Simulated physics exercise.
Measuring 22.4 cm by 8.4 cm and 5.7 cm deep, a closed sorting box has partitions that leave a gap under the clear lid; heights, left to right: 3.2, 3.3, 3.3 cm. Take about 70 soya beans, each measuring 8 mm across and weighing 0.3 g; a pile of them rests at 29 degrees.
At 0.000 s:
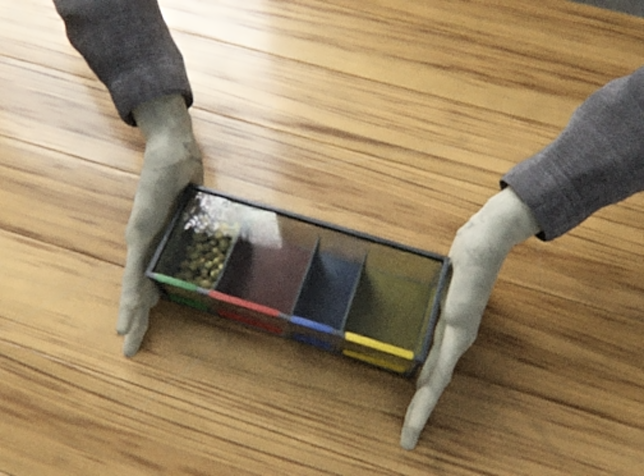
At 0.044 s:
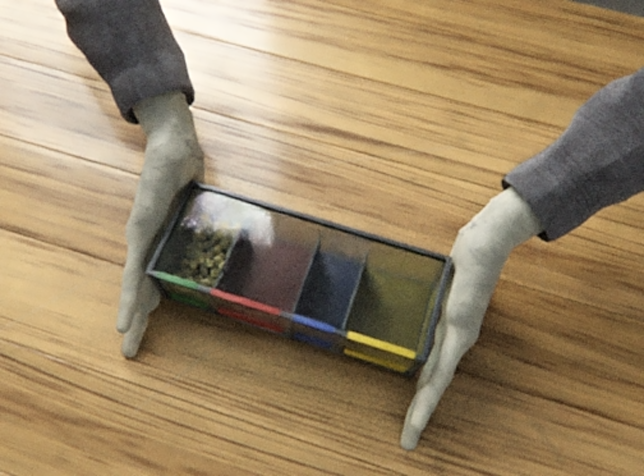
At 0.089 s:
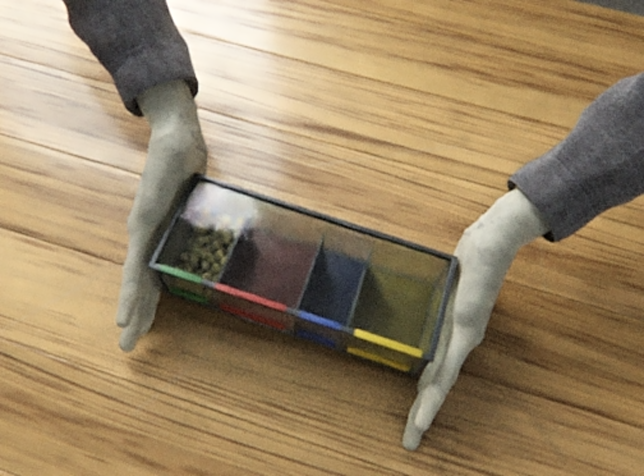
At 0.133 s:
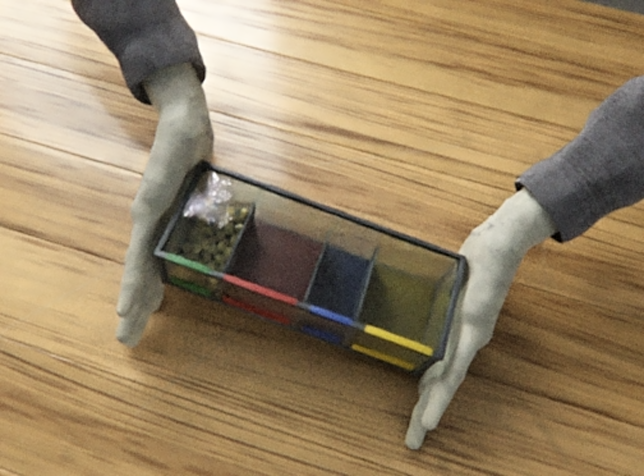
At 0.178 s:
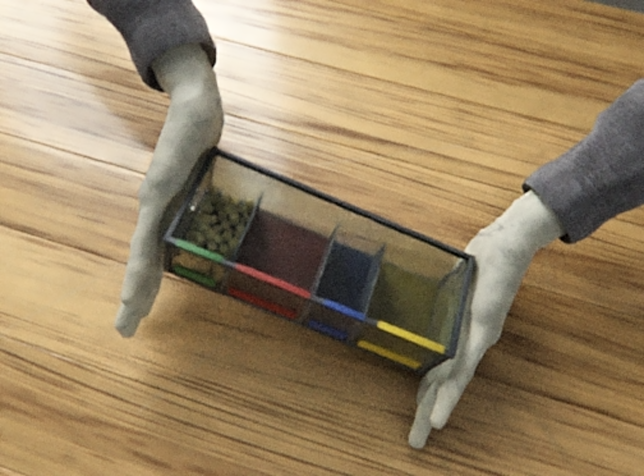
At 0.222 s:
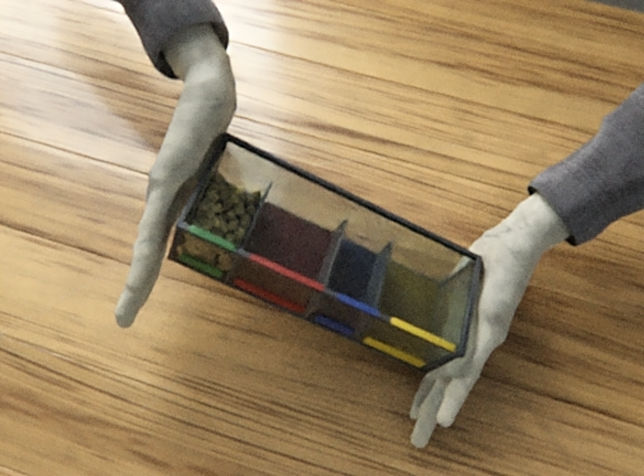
Two grey hands tilting a clear-lidded, four-section box on a wooden table, raising its left end while beans sit in the green section.
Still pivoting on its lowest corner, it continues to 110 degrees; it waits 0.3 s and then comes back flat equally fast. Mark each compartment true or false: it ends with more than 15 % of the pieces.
Red compartment: False, blue compartment: False, green compartment: False, yellow compartment: True.
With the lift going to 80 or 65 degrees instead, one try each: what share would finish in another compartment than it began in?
Around 40 and 5 in a hundred, respectively.
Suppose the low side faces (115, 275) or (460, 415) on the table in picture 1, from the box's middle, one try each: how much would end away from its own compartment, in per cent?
I'd put it at roughly 0 per cent for the first tilt and roughly 100 per cent for the second.
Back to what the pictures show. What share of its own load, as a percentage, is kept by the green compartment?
That compartment keeps close to 0 per cent of its own pieces.
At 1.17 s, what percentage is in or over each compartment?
It splits as red 25, blue 25, green 5 and yellow 50 percent.
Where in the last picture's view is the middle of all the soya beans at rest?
After settling, the middle sits near (409, 302).
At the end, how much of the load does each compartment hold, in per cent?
Per cent by compartment - red 0, blue 0, green 0, yellow 100.
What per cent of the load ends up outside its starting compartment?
That comes to close to 100 percent.
After 1.17 s, tilt 110 degrees; red 25 %, blue 25 %, green 5 %, yellow 50 %.
Then, at 1.79 s, tilt 58 degrees; yellow 100 %.
After 2.47 s, tilt 0 degrees; yellow 100 %.
By 3.0 s all is still; red 0 %, blue 0 %, green 0 %, yellow 100 %.
